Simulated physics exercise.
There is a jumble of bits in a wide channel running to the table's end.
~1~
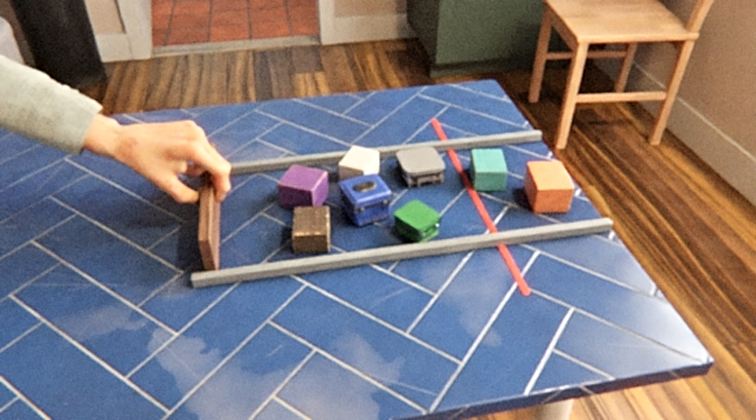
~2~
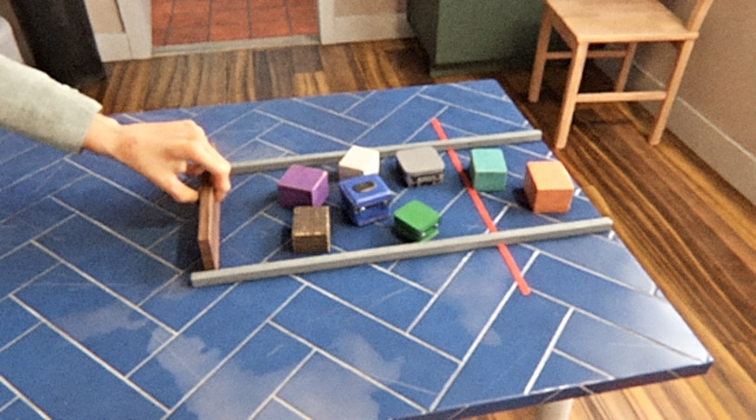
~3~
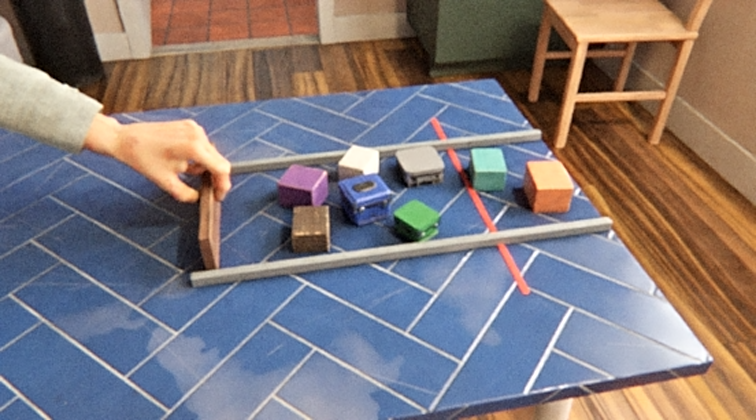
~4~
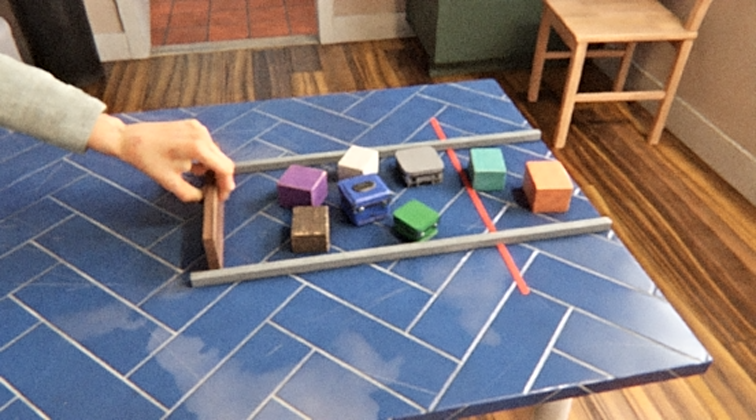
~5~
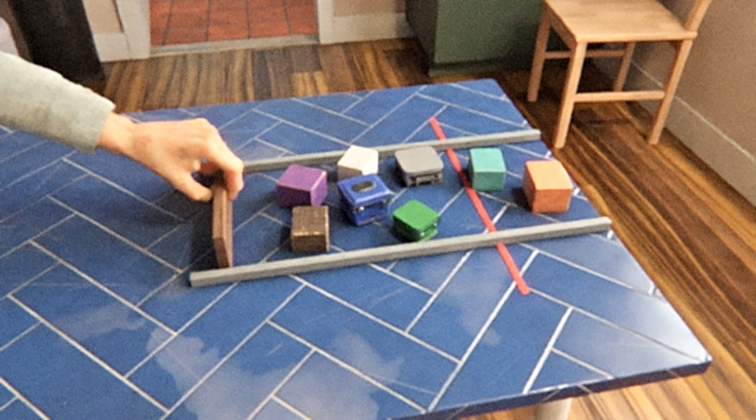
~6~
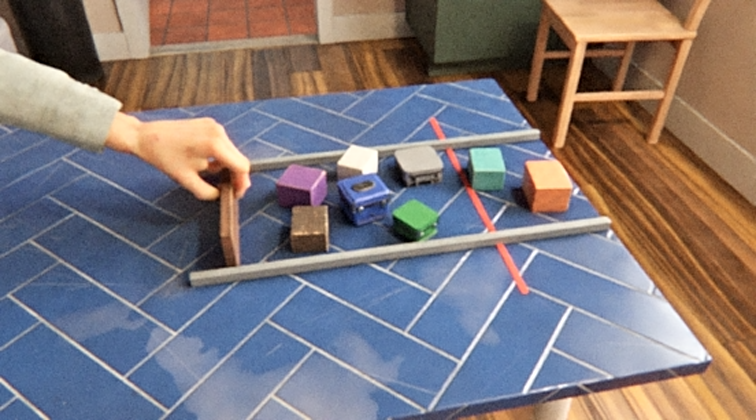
Hand sliding a brown board slightly right along a channel on a blue table, the colourful blocks ahead staying still.
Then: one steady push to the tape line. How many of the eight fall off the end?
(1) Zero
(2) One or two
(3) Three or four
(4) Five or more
1.
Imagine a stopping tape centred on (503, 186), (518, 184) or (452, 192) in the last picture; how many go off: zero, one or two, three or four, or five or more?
Just one or two; either one or two; no fall at all.
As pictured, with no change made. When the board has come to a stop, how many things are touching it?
The count in contact is 3.
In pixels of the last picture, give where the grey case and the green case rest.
The first sits around (504, 150), while the other sits around (538, 213).
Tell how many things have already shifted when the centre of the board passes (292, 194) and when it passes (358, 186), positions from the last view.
By the first moment it's 2, by the second it's 5.
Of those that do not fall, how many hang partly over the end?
I'd put it at 0.
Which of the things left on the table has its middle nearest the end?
It's the orange block.
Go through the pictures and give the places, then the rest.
Orange block (548, 187); turquoise block (487, 170); grey case (420, 167); board (211, 204); tape (472, 191), in the first picture.
Turquoise block (487, 170); black block (312, 229), in the second picture.
Grey case (419, 167); board (211, 203), in the third picture.
Orange block (546, 187); white block (358, 168), in the fourth picture.
Turquoise block (486, 169); blue case (364, 199), in the fifth picture.
Orange block (546, 186); turquoise block (486, 169); grey case (418, 167); board (229, 201); tape (470, 190), in the sixth picture.
Early on, none off yet; orange block at rest near (546, 186); turquoise block at rest near (486, 169); grey case at rest near (418, 167).
A while later, none off yet; orange block at rest near (546, 186); turquoise block moving near (490, 169); grey case travelled about its own width near (449, 162).
Finally, the number that fall off is zero.
